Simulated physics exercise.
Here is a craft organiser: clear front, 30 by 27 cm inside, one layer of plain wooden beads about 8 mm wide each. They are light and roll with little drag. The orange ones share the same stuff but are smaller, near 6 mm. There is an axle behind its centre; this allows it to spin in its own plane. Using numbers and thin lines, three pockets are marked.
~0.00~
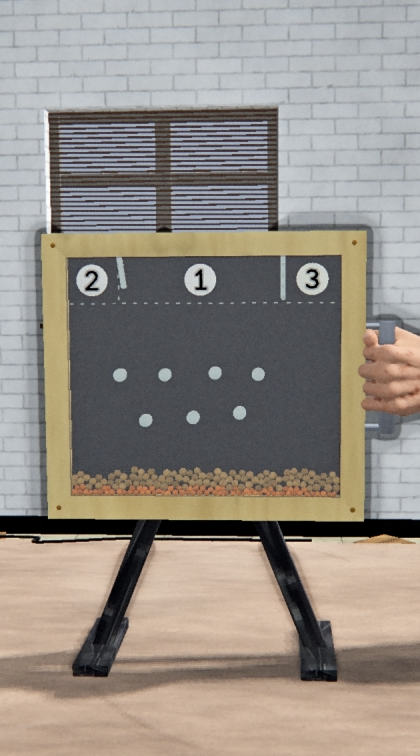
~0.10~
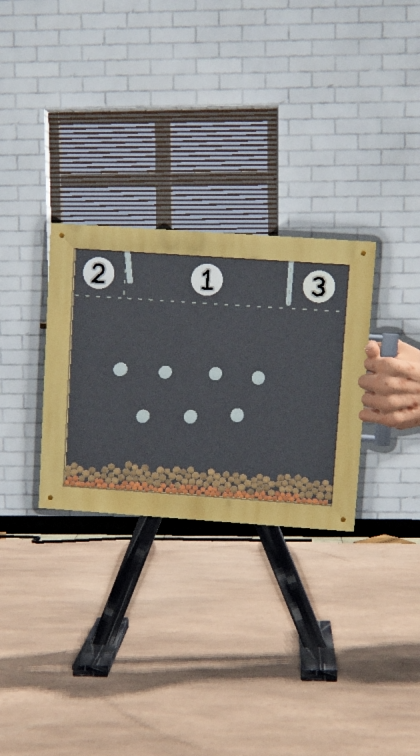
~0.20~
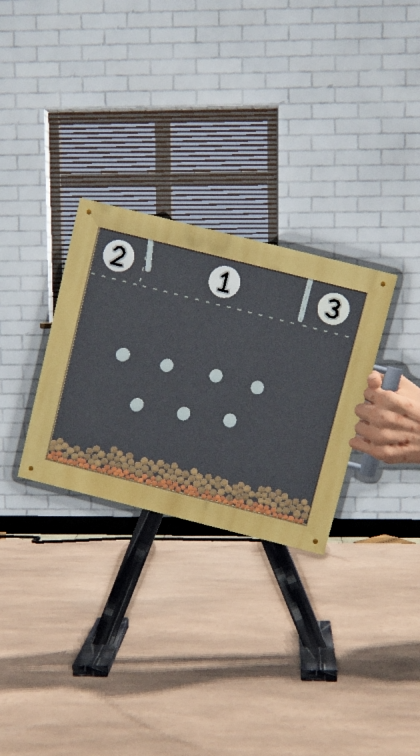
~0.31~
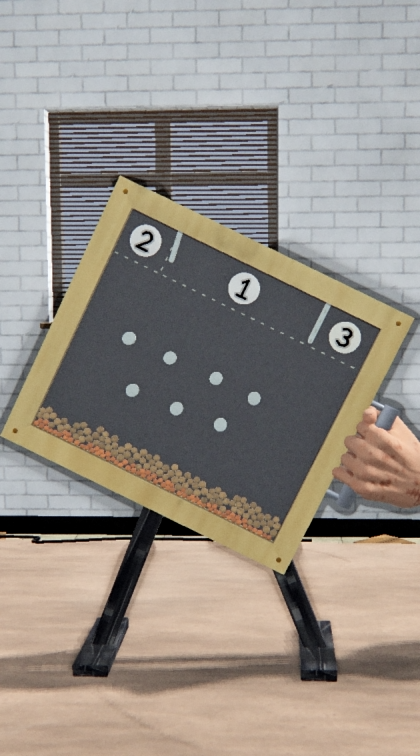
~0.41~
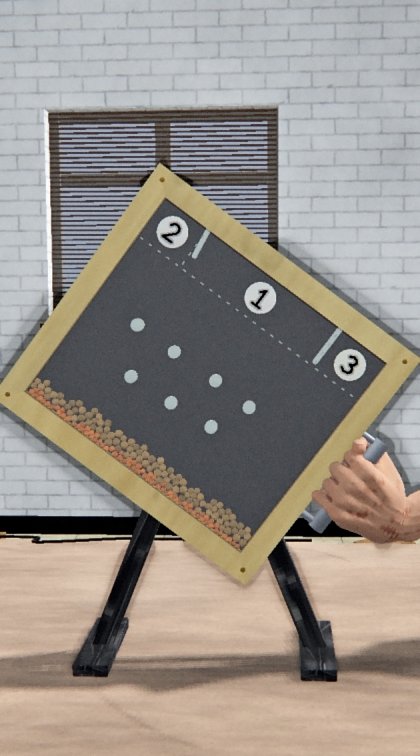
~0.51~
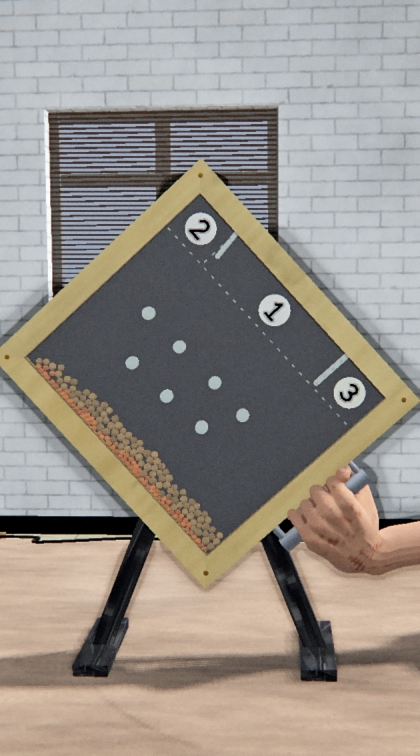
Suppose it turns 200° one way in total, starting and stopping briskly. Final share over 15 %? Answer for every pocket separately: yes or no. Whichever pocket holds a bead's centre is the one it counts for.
Separately, pocket 1 yes, pocket 2 no, pocket 3 yes.
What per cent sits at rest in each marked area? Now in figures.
Pocket 1 50, pocket 2 0, pocket 3 40.
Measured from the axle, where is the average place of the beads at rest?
Offset approx. 9 cm left, 9 cm below.
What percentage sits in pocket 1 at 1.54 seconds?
It comes to close to 0 percent.
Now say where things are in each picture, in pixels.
Level; about 170 beads; beads' middle (207, 485); highest (135, 470); no. 1 (200, 280), no. 2 (92, 280), no. 3 (313, 279), in the first picture.
Turned 4° clockwise; beads' middle (199, 485); highest (129, 465); 7 fixed pegs, one at (143, 416), in the second picture.
Turned 14° clockwise; beads' middle (180, 482); highest (60, 441); wall ends (148, 269), (300, 320), in the third picture.
Turned 26° clockwise; beads' middle (159, 475); highest (49, 410), in the fourth picture.
Turned 37° clockwise; beads' middle (143, 465); highest (38, 381), in the fifth picture.
Turned 48° clockwise; beads' middle (133, 458); highest (39, 361); no. 1 (275, 310), no. 2 (201, 229), no. 3 (350, 393), in the sixth picture.
After 1.02 s, it stands 104° clockwise; the beads' middle is 9 cm left of and 10 cm below the centre; nothing in the marked areas.
After 1.54 s, it stands 160° clockwise; the beads' middle is 9 cm left of and 10 cm below the centre; no. 3, 40 %.
After 1.98 s, it has come round 200° clockwise; the beads' middle is 11 cm left of and 7 cm below the centre; no. 1, 35 %, no. 3, 40 %.
At rest by 2.9 s, it has come round 200° clockwise; no. 1, 50 %, no. 2, 0 %, no. 3, 40 %, elsewhere 10 %.
